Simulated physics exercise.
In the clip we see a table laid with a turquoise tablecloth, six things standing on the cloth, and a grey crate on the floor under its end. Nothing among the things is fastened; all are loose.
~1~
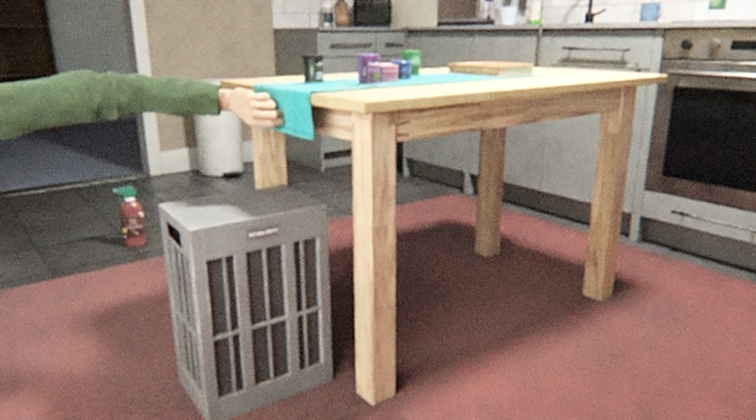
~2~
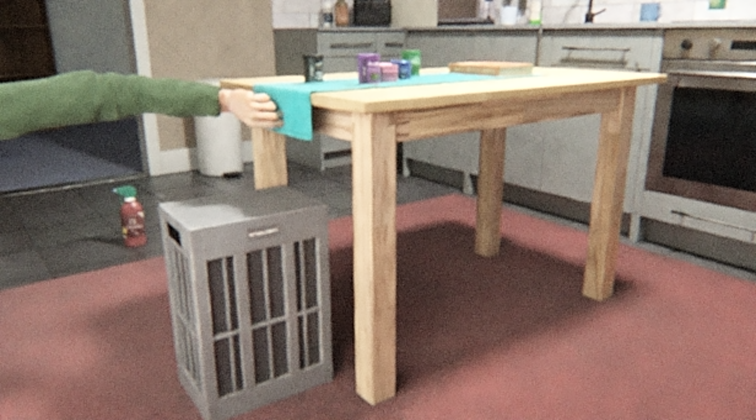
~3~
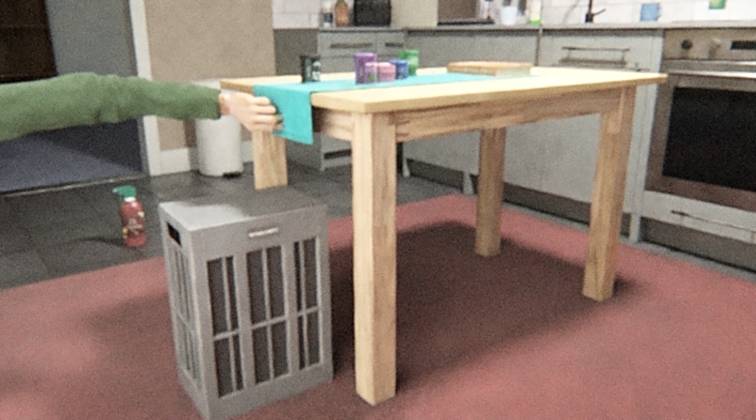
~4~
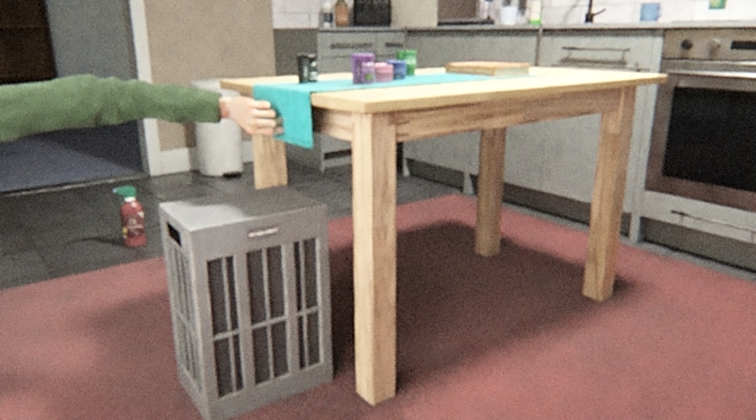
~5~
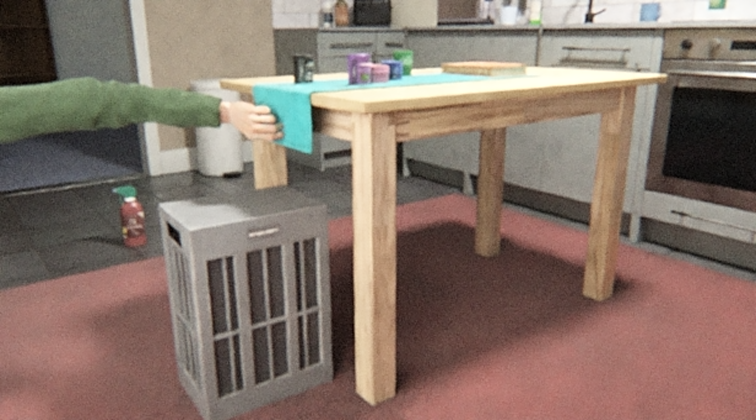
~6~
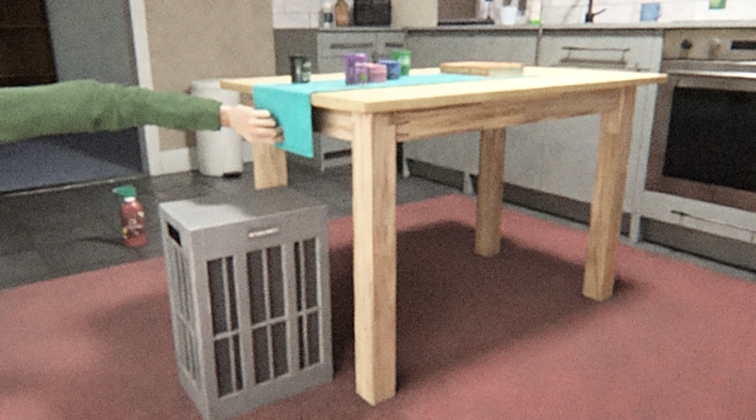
In a kitchen with grey cabinets and an oven, a fixed view from slightly above looks across a dark red rug at a pale wooden table. Small black, purple, pink, blue and green containers stand on a turquoise cloth towards its left end, above a grey slatted crate. A green-sleeved arm from the left grips the cloth's hanging edge and draws it slightly downward, the containers shifting slightly left with it.
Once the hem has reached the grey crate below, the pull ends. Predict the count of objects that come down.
Count: One.
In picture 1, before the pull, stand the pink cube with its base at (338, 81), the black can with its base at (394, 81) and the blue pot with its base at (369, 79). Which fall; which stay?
The pink cube will stay where it is, the black can will stay where it is, the blue pot will stay where it is.
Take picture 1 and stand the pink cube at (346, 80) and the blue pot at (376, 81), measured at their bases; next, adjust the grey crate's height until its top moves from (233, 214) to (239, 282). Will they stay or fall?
Result: Pink cube gone, blue pot gone.
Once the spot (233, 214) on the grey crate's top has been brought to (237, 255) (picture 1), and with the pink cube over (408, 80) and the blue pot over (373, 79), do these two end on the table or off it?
The pink cube? Safe. The blue pot? Safe.
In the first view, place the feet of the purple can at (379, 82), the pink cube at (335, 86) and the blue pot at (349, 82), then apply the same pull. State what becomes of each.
Result - purple can: Still up; pink cube: Down; blue pot: Still up.
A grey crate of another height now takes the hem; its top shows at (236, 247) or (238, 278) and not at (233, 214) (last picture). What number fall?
2 and 3.
Soon after, hem near (283, 182); all still up.
Then, hem on the crate; black can gone.
At rest, hem on the crate; black can gone. The count of fallen things is one.
